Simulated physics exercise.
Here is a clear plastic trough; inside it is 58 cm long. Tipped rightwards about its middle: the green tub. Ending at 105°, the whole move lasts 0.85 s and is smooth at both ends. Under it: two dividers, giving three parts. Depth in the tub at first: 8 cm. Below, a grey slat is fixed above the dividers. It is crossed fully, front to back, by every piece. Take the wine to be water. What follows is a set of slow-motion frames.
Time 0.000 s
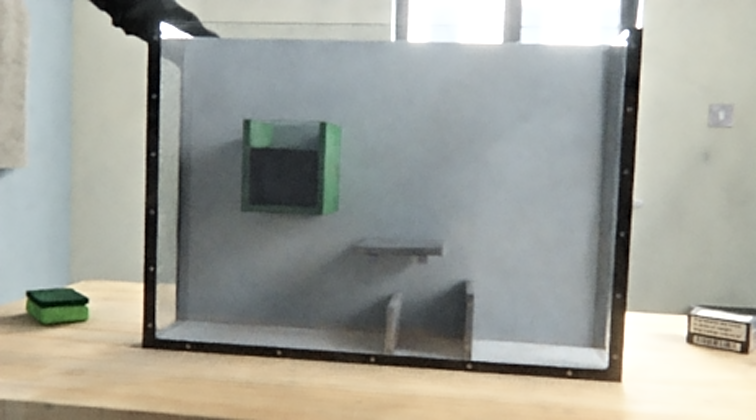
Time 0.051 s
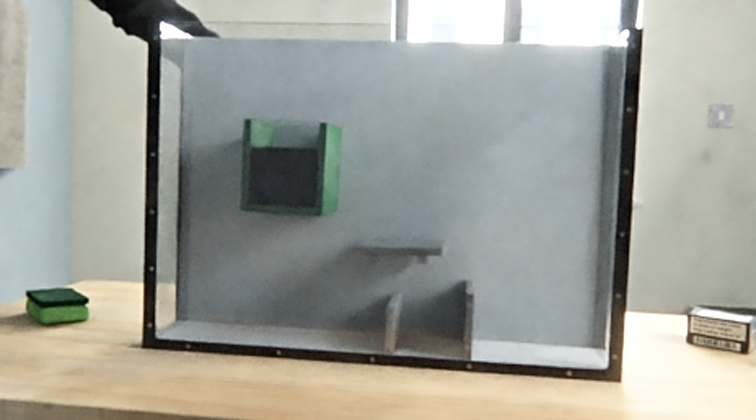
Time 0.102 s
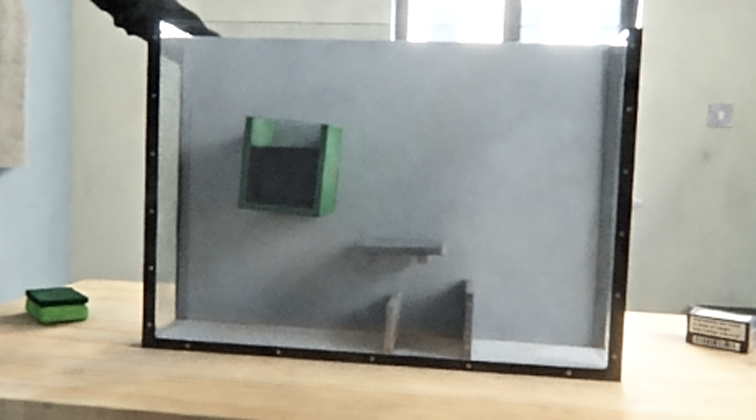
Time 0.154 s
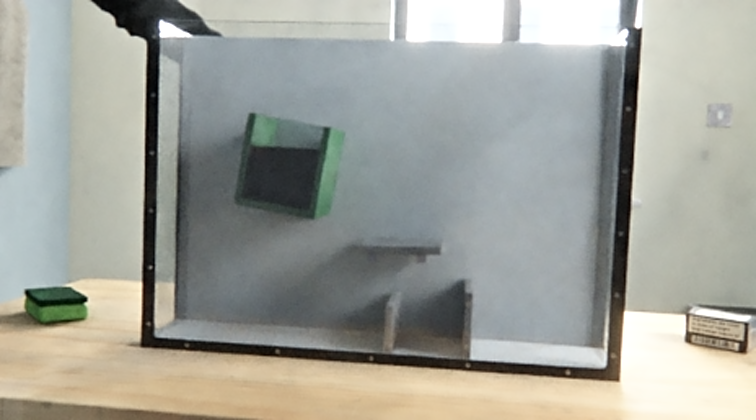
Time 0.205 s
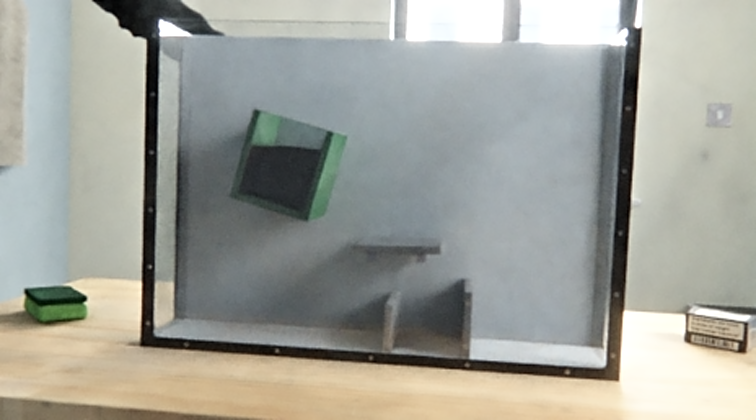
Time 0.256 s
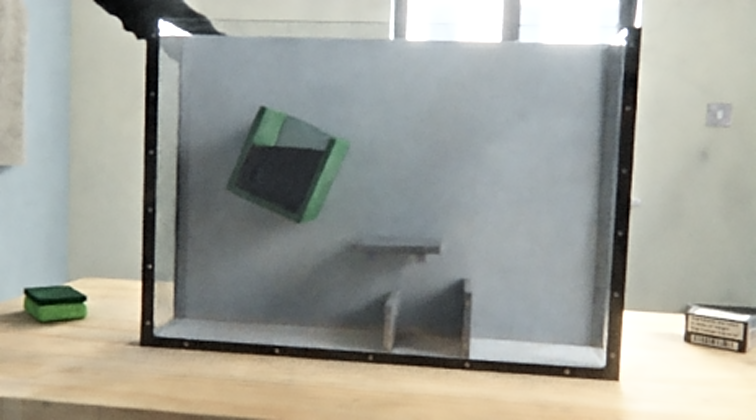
A dark-sleeved arm rests at the upper left corner of a clear, black-edged trough standing on a pale wooden table, seen from the front in a room with a bright window behind. Inside are a green tub of dark liquid at upper left, a small grey shelf and two upright grey dividers below. The tub tilts smoothly rightwards, its liquid shifting, while the camera stays still.
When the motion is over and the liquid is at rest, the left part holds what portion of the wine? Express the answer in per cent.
The left part holds roughly 55 per cent of the wine.
After 0.45 s 100 per cent has yet to come down; below, left 0, middle 0, right 0.
After 0.69 s 98 per cent has yet to come down; below, left 2, middle 0, right 0.
After 1.01 s 21 per cent has yet to come down; below, left 42, middle 0, right 37.
In the end the left part holds 57, the middle 1 and the right 41 per cent.
